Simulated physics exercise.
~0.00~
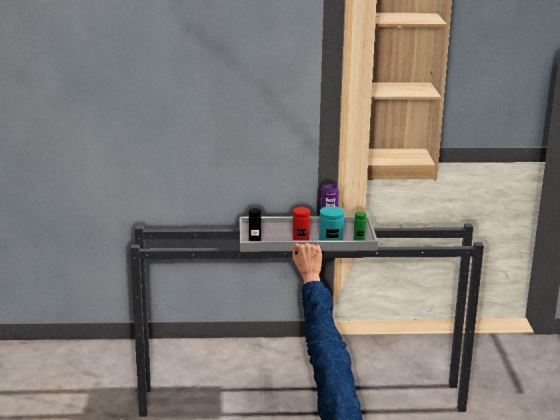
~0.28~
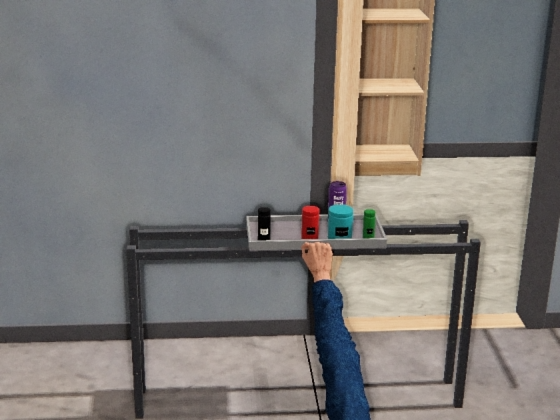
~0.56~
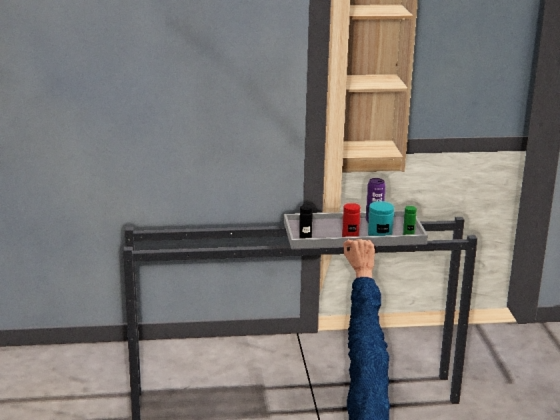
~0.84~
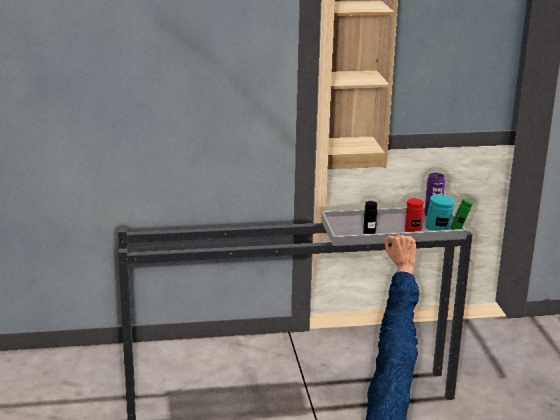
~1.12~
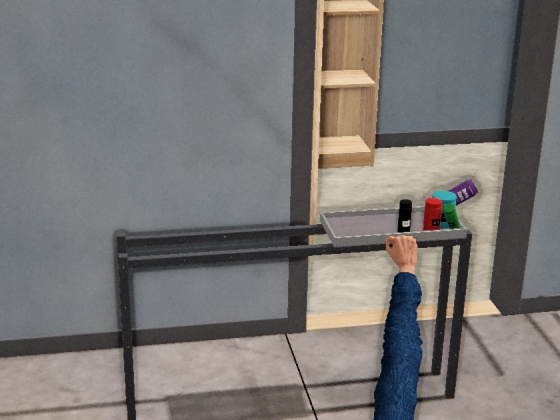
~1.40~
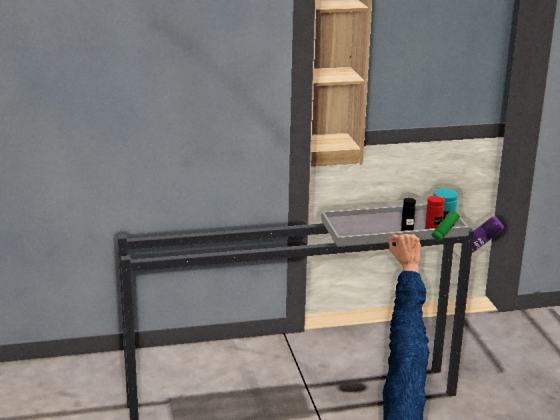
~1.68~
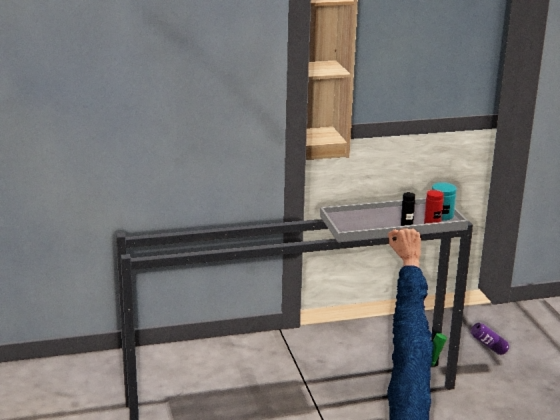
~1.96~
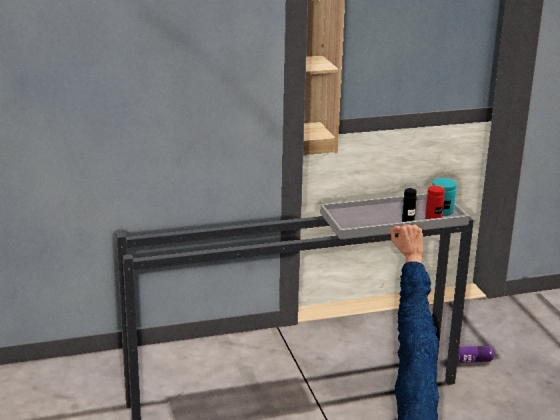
A tray holding five colourful containers slid right along a dark frame, pushed by a hand, until it stopped at the end; the purple can and green shaker tipped over the edge and fell, while the black, red and turquoise ones stayed standing aboard.
